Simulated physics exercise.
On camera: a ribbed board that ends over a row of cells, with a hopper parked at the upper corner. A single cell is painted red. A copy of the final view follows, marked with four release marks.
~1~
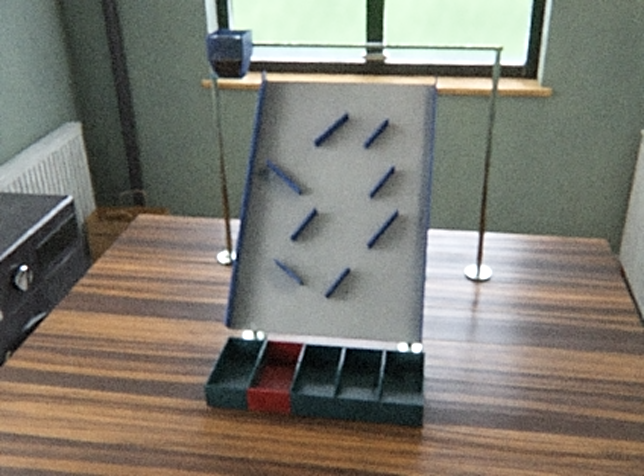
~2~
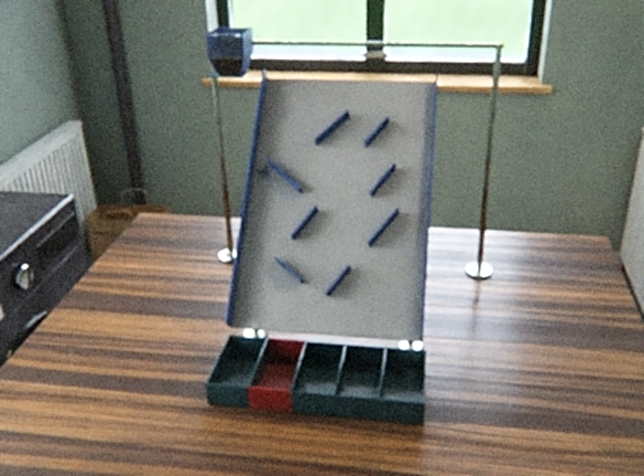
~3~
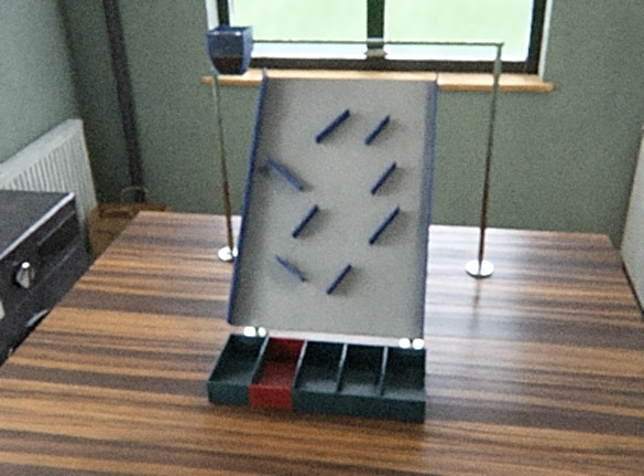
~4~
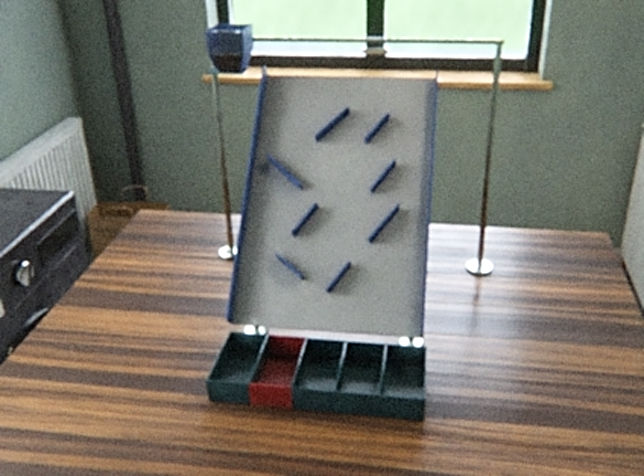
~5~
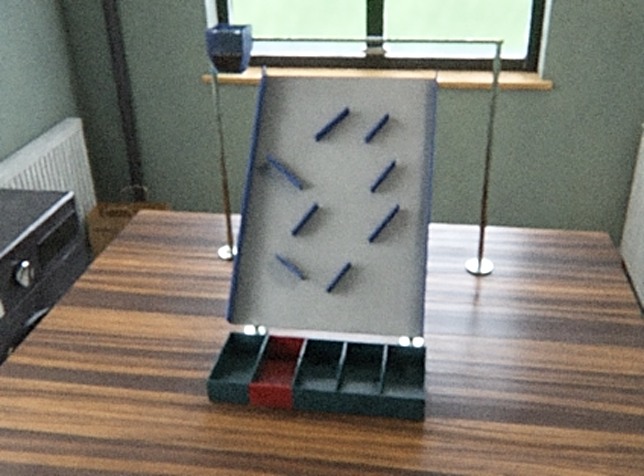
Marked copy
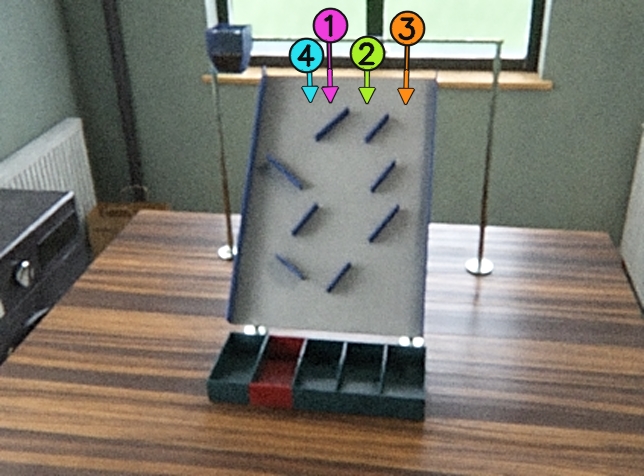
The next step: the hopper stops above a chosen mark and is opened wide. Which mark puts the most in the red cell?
Choose 2.
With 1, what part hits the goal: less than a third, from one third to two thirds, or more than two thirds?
Mark 1 gives less than a third.
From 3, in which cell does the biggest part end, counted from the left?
It is the fifth one.
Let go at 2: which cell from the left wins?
It is the second one.
On the marked copy, mark 1 meets the board at (330, 96); mark 2 meets the board at (367, 97); mark 3 meets the board at (405, 98); mark 4 meets the board at (310, 96).
With 1, about a quarter in the red cell, most in other cells.
With 2, about half in the red cell, about a third in other cells, a small part outside the box.
With 3, about a quarter in the red cell, about two thirds in other cells, a small part outside the box.
With 4, about a quarter in the red cell, most in other cells, a stray few outside the box.
